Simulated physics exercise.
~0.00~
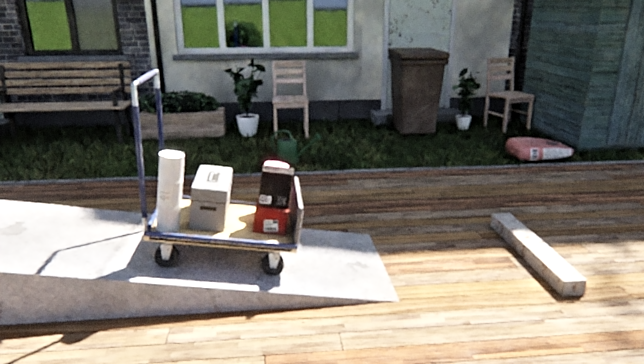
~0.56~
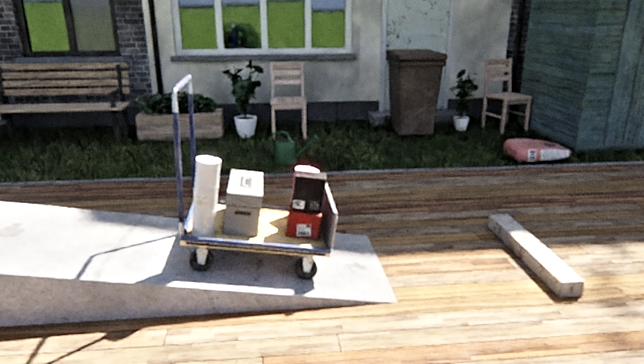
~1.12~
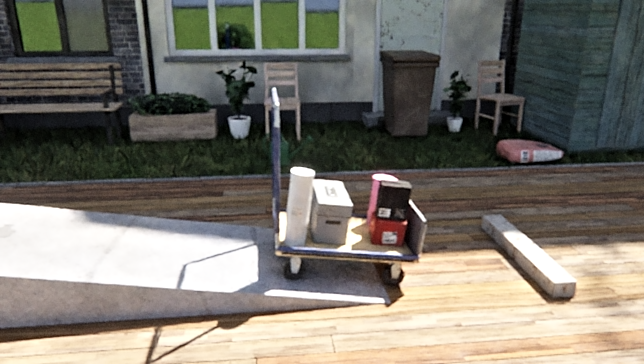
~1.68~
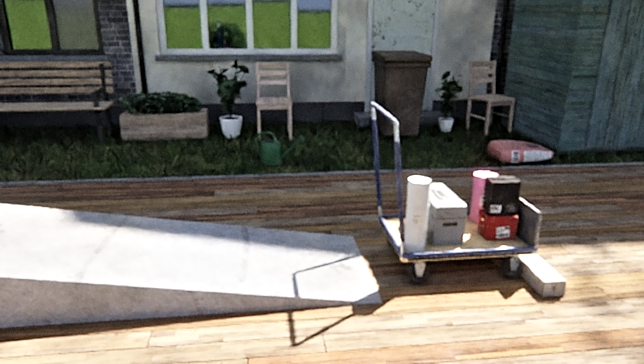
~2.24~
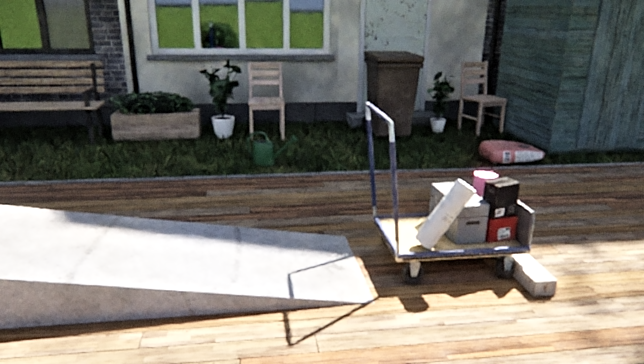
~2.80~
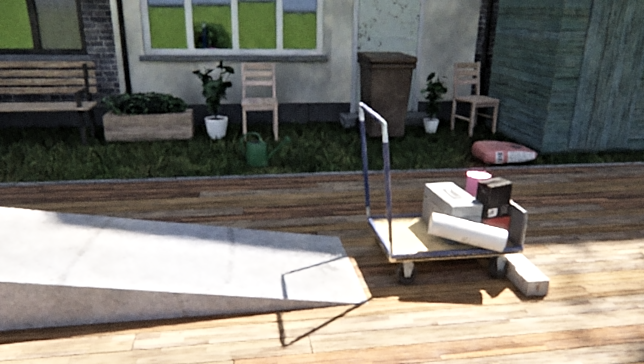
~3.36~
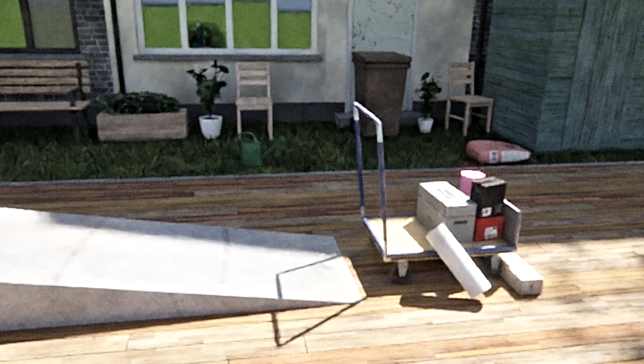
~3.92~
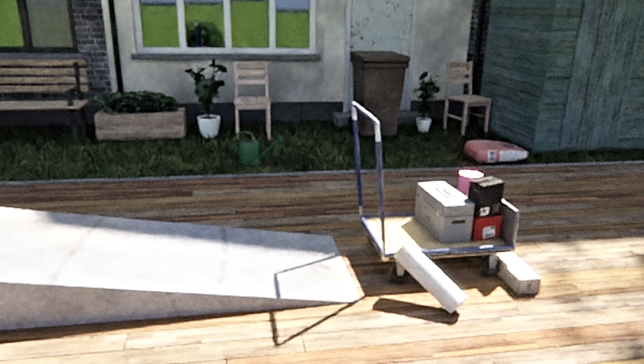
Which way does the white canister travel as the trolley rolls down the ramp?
The white canister travels to the right, riding on the trolley towards the kerb.
Loaded trolley rolling right down a ramp and stopping at a kerb, its white canister toppling and tumbling off the near side.
